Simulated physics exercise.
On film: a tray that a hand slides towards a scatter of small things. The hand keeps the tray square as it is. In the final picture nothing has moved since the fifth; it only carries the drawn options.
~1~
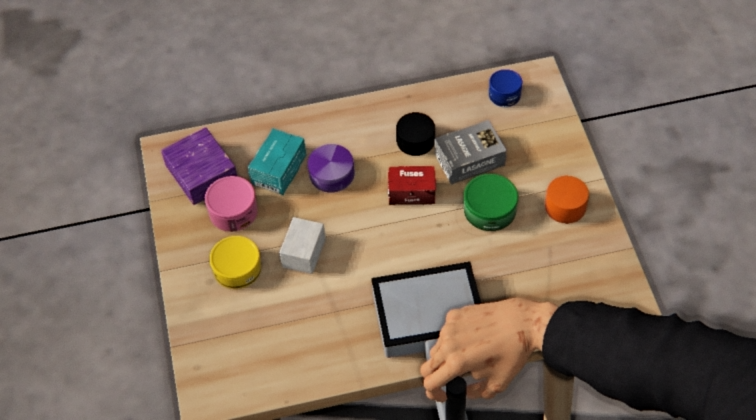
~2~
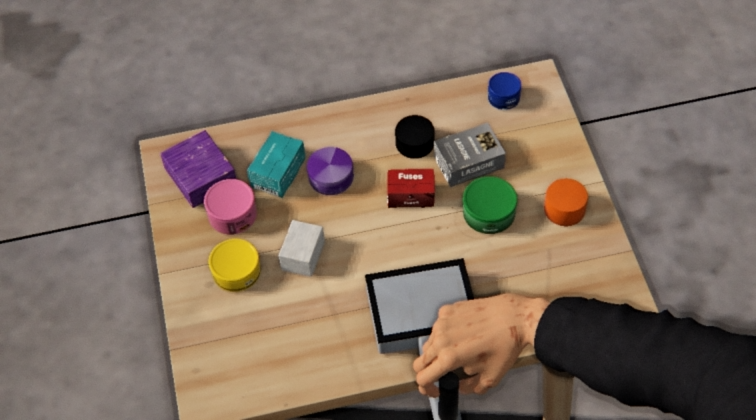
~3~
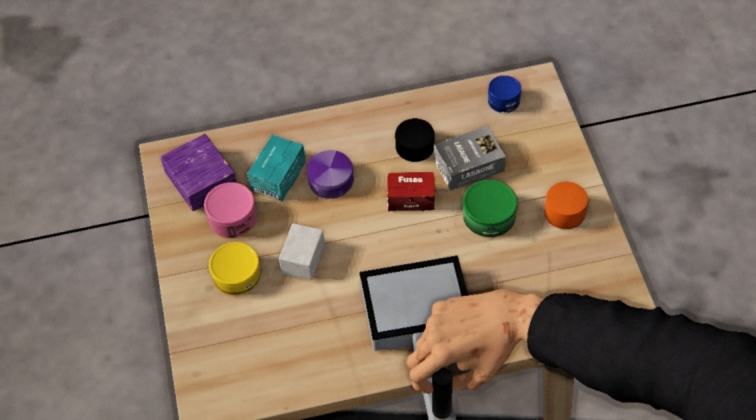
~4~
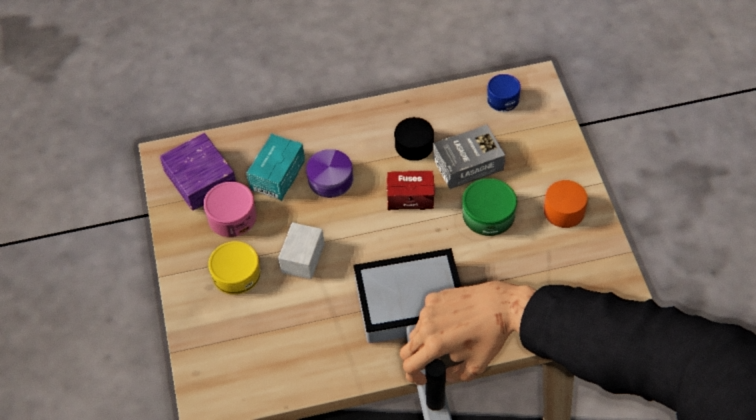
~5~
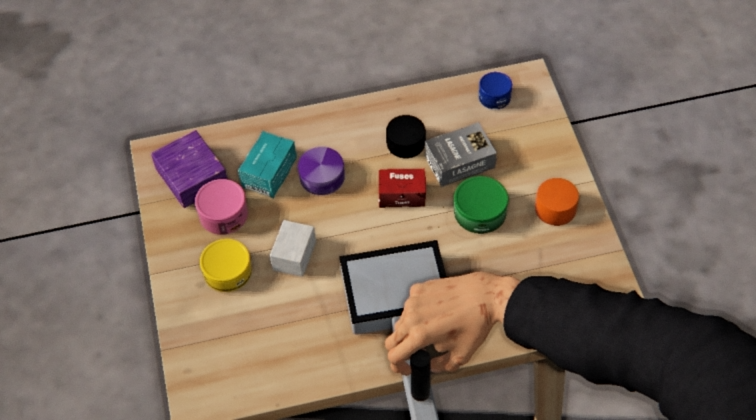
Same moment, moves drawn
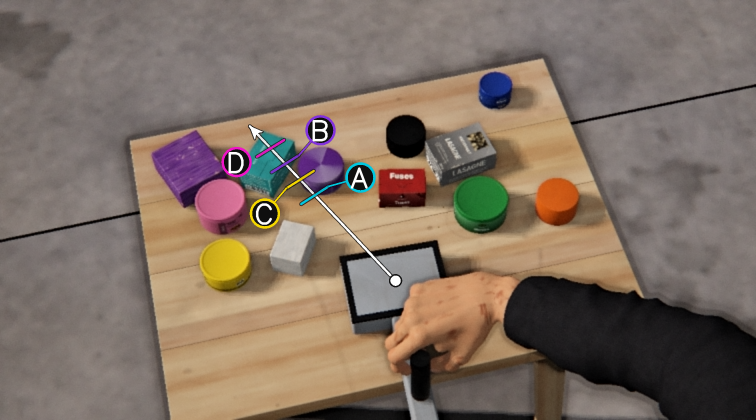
The clip opens on a wooden table scattered with colourful round containers and small boxes, while a dark-sleeved hand grips a grey, black-rimmed tray near the front edge. The hand slides the tray a short way left and slightly up the table, keeping it square, and the scattered things stay in their arrangement.
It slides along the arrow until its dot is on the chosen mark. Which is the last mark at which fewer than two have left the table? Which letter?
D.
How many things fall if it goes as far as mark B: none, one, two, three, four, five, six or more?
In all, none.
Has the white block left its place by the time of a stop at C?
Yes.
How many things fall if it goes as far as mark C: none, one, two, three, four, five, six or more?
In all, none.
On the marked copy, A at (315, 195); B at (285, 164); C at (300, 179); D at (271, 149); the arrow from (396, 281) to (250, 126); the white dot at (396, 281).
With D. Early on, tray (349, 238); white block (284, 247); blue jar (495, 91).
Further on, tray (304, 190); purple tin (311, 143); turquoise box (253, 152).
At the end, tray (272, 157); purple tin (297, 108); turquoise box (239, 117); none fallen.
As for the rest, A is within the limit but short; B is within the limit but short; C is within the limit but short.
